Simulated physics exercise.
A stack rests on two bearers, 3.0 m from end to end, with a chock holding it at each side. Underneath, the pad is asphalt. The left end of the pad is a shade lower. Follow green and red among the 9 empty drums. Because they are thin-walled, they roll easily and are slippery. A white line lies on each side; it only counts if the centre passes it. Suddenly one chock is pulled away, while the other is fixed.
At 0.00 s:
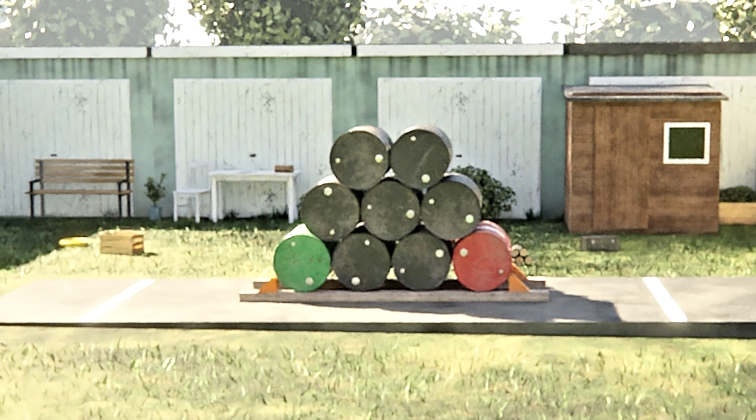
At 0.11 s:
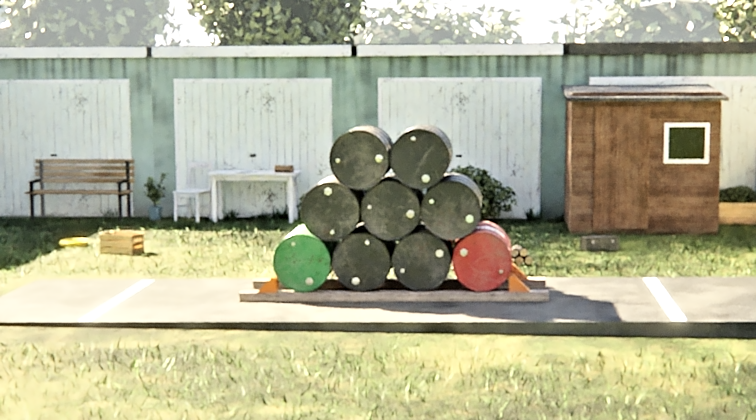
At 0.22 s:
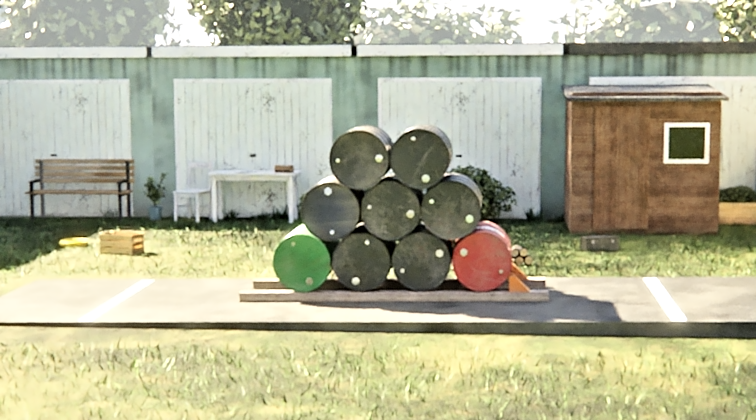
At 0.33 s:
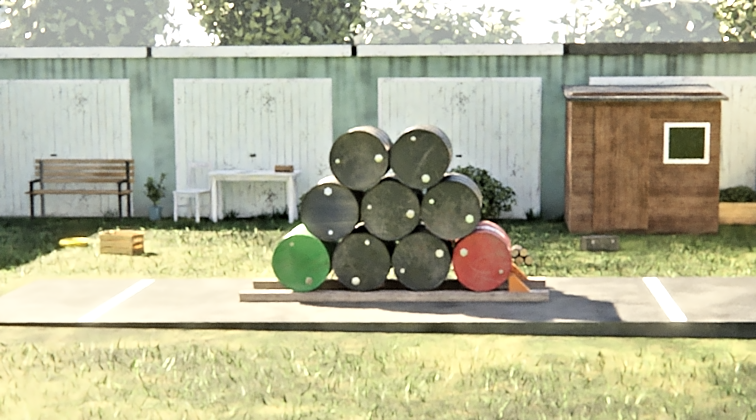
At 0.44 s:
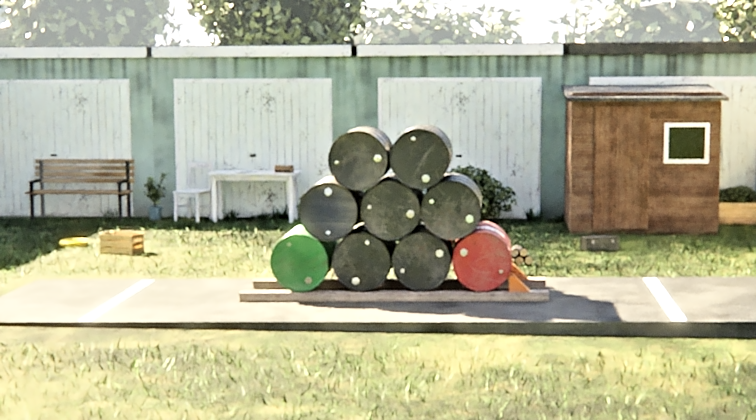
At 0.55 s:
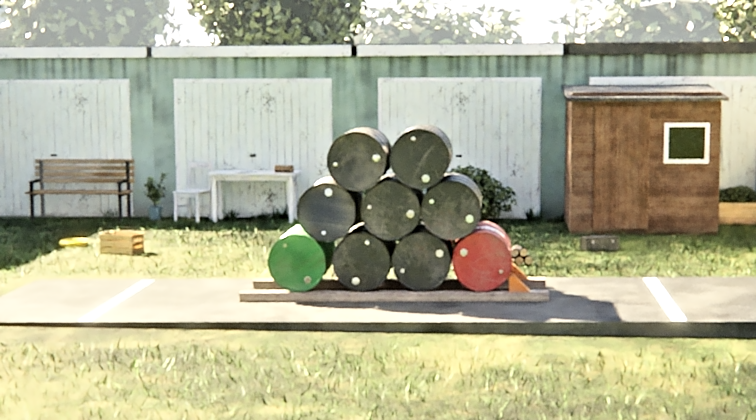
A pyramid of drums barely shifts on an asphalt pad in a sunlit grassy yard, seen straight on by a still camera. Most are black, with a green one at the bottom left and a red one at the bottom right, before white doors and a brown shed. The orange chock beside the green drum disappears, then that drum and those above it creep slightly left.
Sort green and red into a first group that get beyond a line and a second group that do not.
Green - first group; red - second group.
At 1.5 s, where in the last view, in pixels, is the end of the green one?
I'd point to somewhere near (229, 265).
After 1.0 s, green is on the bearers, 40 cm from the bearers' left end, rolling left; red is on the bearers, 65 cm from the bearers' right end; 0 over a line so far.
After 1.5 s, green is off the bearers, 115 cm short of the left line, rolling left; no change for red; 0 over a line so far.
After 2.0 s, green is off the bearers, 55 cm short of the left line, rolling left; no change for red; 0 over a line so far.
After 2.6 s, green is past the left line; no change for red; 1 over a line so far.
At the end (10.9 s), green is past the left line; red is on the bearers, 65 cm from the bearers' right end; 5 over a line so far.
